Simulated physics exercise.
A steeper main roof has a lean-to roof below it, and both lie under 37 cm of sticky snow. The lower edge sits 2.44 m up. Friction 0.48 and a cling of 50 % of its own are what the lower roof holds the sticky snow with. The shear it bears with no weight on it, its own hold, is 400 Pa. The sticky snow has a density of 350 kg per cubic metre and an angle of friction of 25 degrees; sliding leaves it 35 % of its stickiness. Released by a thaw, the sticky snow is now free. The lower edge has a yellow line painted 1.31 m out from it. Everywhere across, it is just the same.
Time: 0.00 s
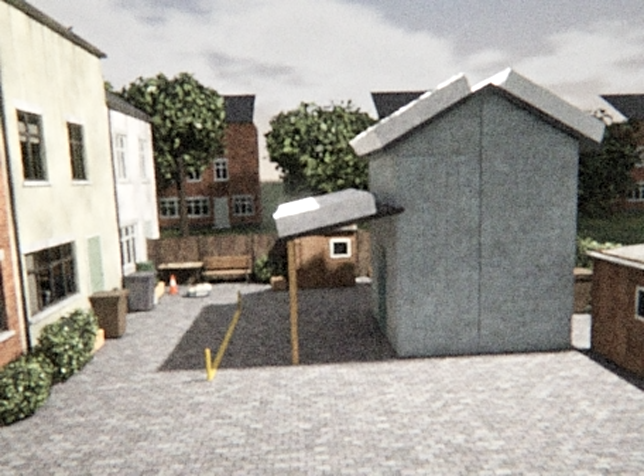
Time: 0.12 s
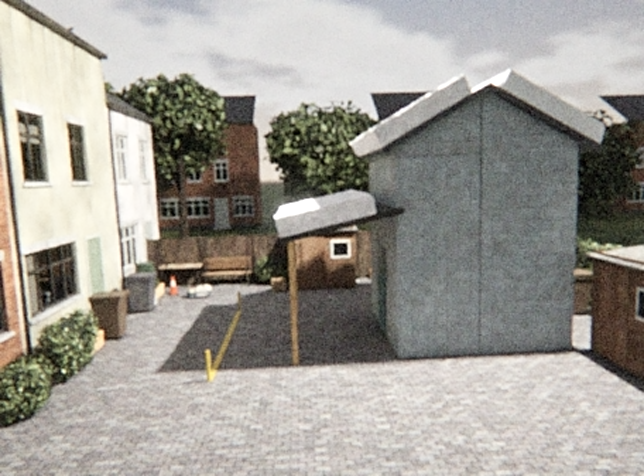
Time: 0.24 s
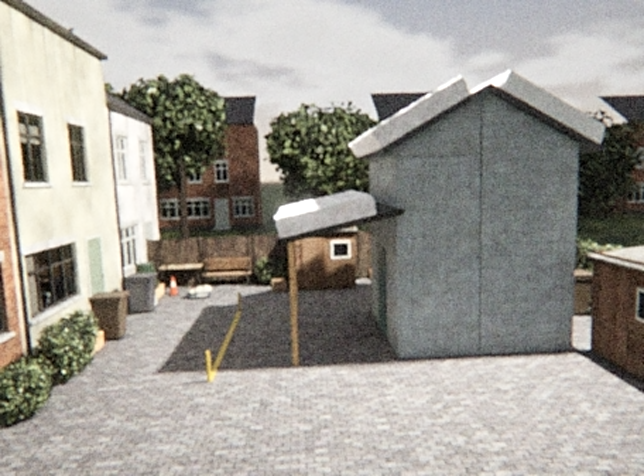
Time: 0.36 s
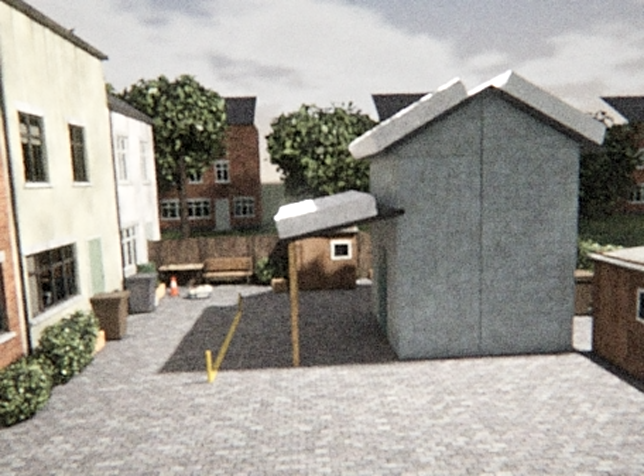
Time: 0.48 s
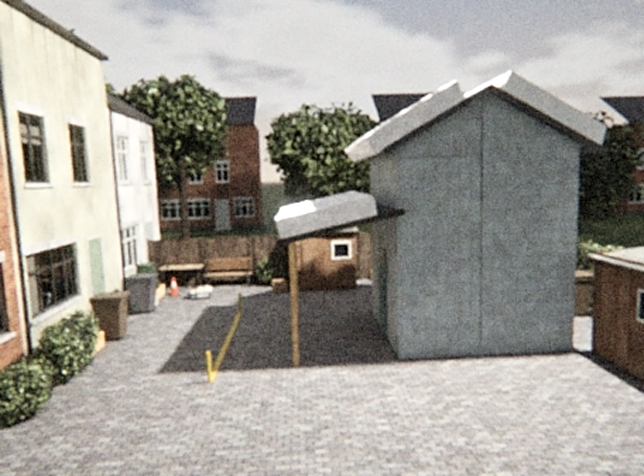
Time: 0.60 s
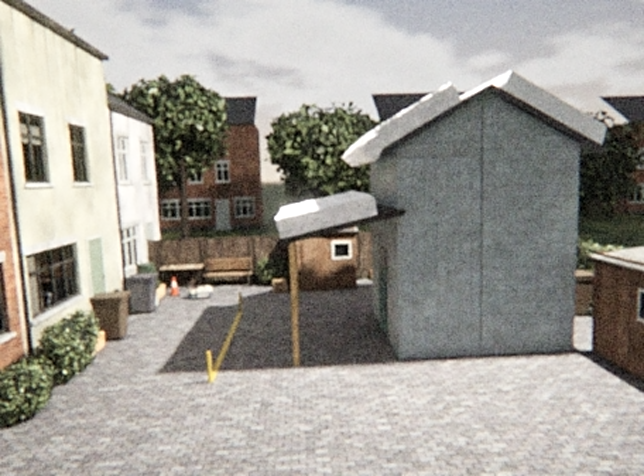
Thick snow on the grey building's main roof creeps slowly down its left slope and cracks.
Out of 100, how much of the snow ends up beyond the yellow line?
Roughly 12 out of 100.
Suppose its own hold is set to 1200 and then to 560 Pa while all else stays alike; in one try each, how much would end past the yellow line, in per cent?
First 0 %, second 6 %.
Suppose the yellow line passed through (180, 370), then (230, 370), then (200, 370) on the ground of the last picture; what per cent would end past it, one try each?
The three tries give 4 %, 16 % and 8 % in turn.
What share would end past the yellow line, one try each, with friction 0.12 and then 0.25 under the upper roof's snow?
30 %, then 25 %.
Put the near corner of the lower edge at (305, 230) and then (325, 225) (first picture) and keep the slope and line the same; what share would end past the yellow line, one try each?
20 %, 25 %.
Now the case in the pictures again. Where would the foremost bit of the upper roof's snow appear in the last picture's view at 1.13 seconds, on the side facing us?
Close to pixel (329, 202).
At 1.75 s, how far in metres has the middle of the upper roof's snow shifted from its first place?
It has shifted some 2.0 m.
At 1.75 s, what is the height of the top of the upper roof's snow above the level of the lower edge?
1.4 m, roughly.
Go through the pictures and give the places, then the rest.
Foremost bit of the sticky snow at (381, 143), in the first picture.
Foremost bit of the sticky snow at (381, 144), its middle shifted 1.0 cm, in the second picture.
Foremost bit of the sticky snow at (379, 130), its middle shifted 4.0 cm, 2 % of it past the upper edge, in one piece, in the third picture.
Foremost bit of the sticky snow at (377, 144), its middle shifted 9.2 cm, 5 % of it past the upper edge, in one piece, in the fourth picture.
Foremost bit of the sticky snow at (374, 145), its middle shifted 17 cm, 9 % of it past the upper edge, in one piece, in the fifth picture.
Foremost bit of the sticky snow at (368, 145), its middle shifted 26 cm, 14 % of it past the upper edge, cracking, in the sixth picture.
After 1.13 s, none is below the lower edge and 0 % is past the line.
After 1.75 s, none is below the lower edge and 0 % is past the line.
After 2.38 s, 9 % is below the lower edge and 0 % is past the line.
After 3.00 s, 33 % is below the lower edge and 9 % is past the line.
After 4.40 s, 37 % is below the lower edge and 12 % is past the line.
